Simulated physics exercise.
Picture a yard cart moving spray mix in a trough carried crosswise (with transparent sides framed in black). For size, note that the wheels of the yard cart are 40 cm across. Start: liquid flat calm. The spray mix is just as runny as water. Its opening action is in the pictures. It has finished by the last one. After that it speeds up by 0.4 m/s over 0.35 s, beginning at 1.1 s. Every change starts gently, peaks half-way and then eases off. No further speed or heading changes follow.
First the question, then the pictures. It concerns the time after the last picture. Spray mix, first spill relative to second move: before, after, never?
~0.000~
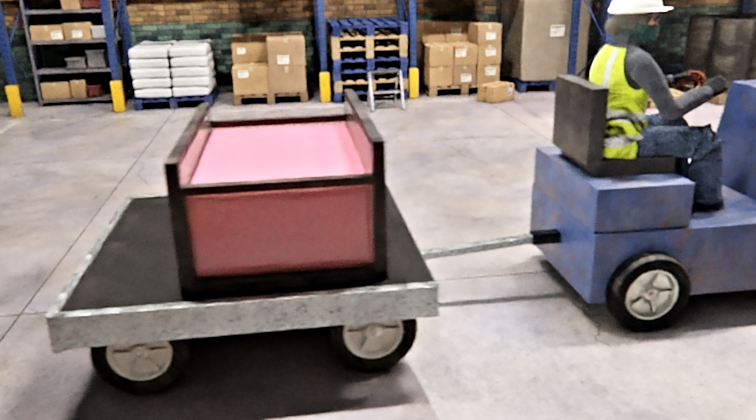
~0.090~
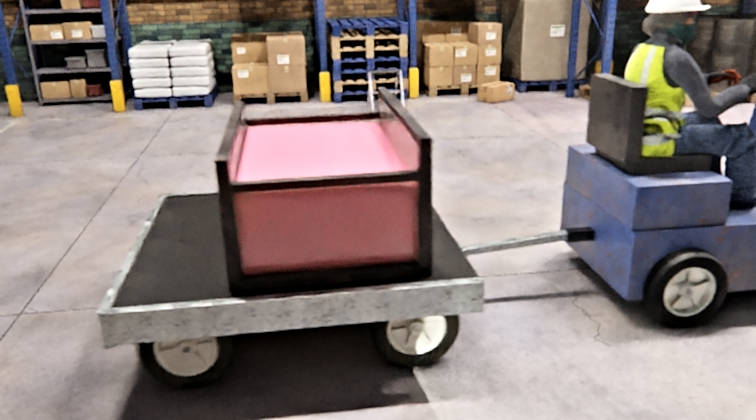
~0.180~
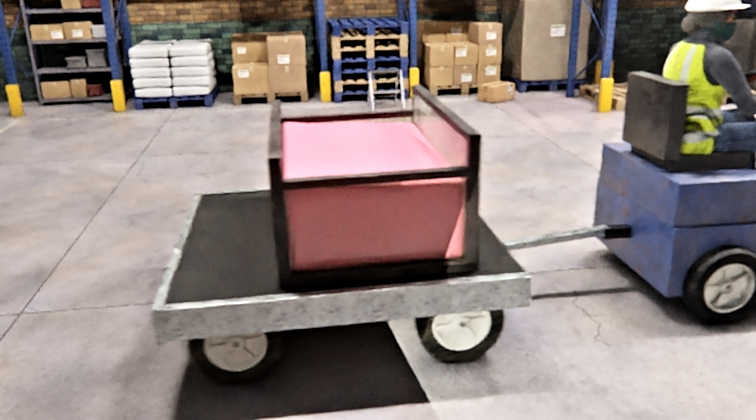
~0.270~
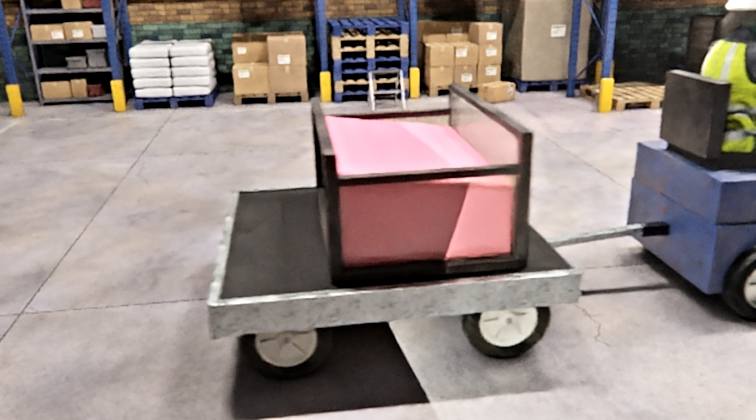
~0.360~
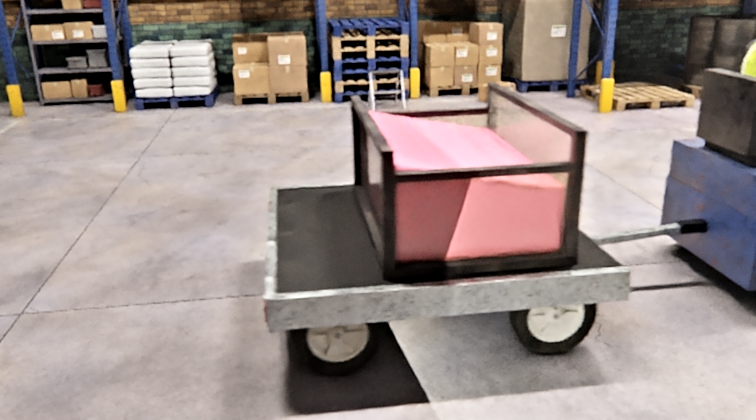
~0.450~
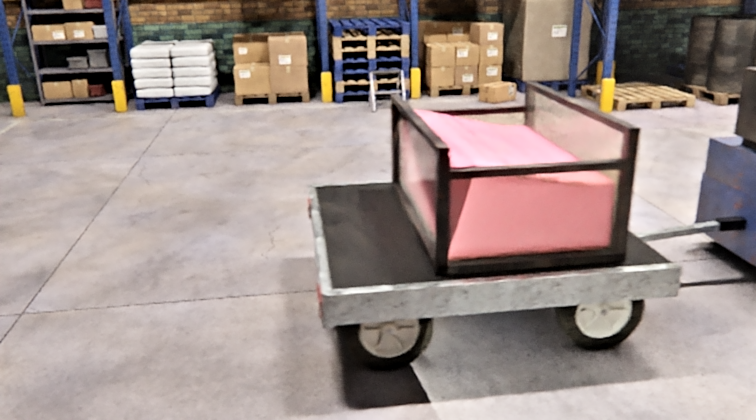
After.
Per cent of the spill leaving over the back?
Close to 0% of it goes that way.
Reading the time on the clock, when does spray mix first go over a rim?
1.8 s.
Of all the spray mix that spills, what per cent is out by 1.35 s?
By then about 0 per cent is out.
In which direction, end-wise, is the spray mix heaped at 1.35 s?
Rear end.
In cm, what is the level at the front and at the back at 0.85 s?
Front 44 cm, back 32 cm.
Then, 0.85 s in, the surface is 44 cm up at the front and 32 cm at the back; nothing has left.
Then, 1.35 s in, the surface is 30 cm up at the front and 47 cm at the back; nothing has left.
Then, 1.95 s in, the surface is 49 cm up at the front and 30 cm at the back; 1 per cent is out, over the far side and the near side.
Then, 4.43 s in, 2 per cent is out, over the near side and the far side; the first of it left at about 1.75 s, and the second move began at 1.1 s.
